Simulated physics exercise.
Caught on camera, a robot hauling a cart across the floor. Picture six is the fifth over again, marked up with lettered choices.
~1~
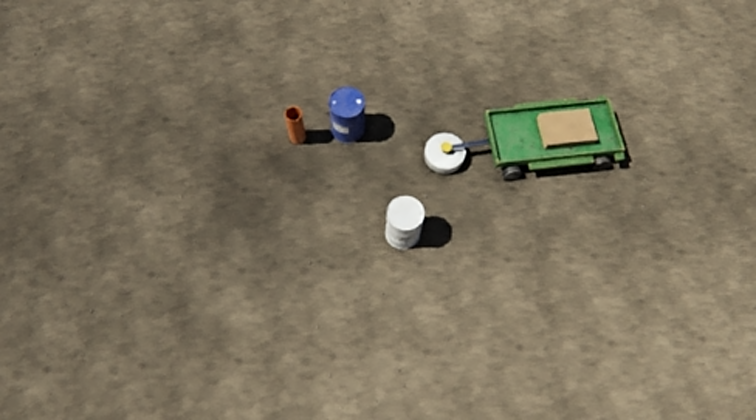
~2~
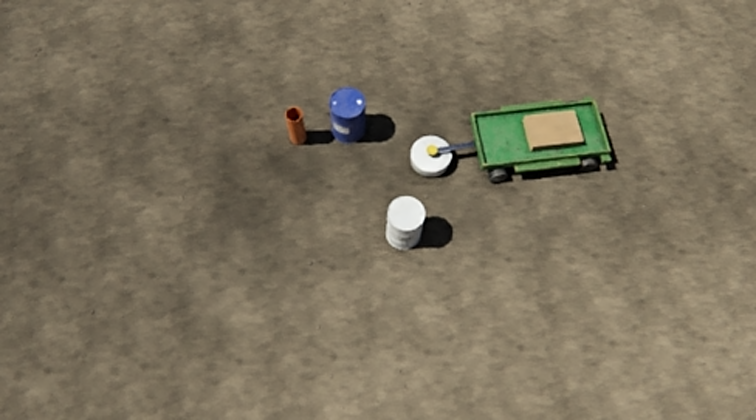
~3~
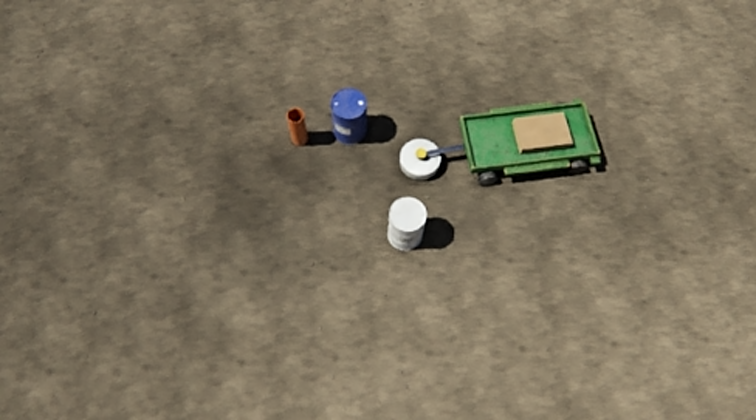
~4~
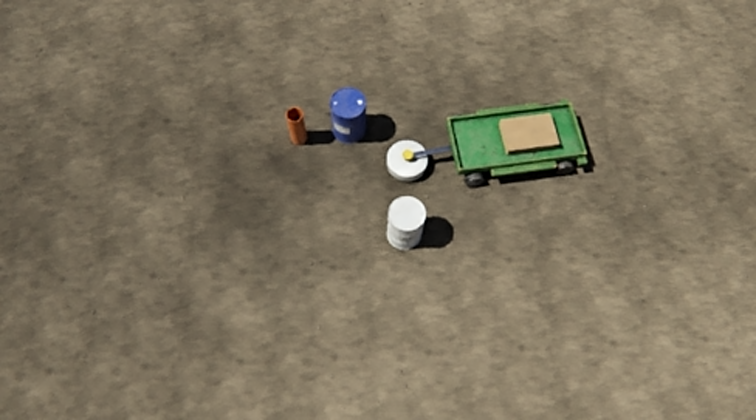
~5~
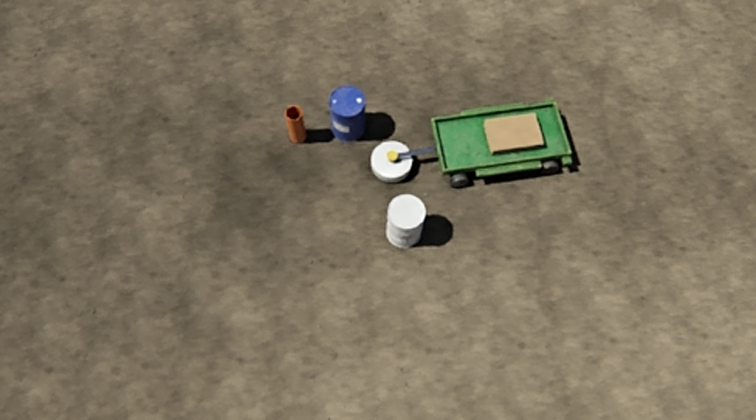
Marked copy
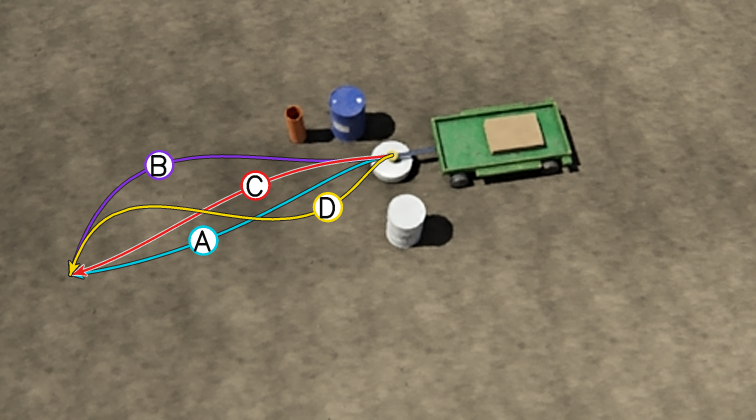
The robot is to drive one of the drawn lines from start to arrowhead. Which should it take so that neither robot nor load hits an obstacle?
Only A clears them all.
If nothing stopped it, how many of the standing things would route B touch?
It touches two.
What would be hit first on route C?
First the blue drum.
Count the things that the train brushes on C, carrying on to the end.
It touches one.
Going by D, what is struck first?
The white drum.
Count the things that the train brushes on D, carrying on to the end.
One.
On the marked copy, A from (392, 155) via (242, 224) to (70, 275); B from (392, 155) via (206, 157) to (70, 275); C from (392, 155) via (234, 196) to (73, 274); D from (392, 155) via (225, 215) to (70, 275).
With A. Early on, robot (290, 206), cart (394, 164).
Further on, robot (180, 254), cart (288, 206).
At the end, robot (75, 279), cart (190, 241); nothing has been touched.
As for the rest, B meets the blue drum and orange post; C meets the blue drum; D meets the white drum.
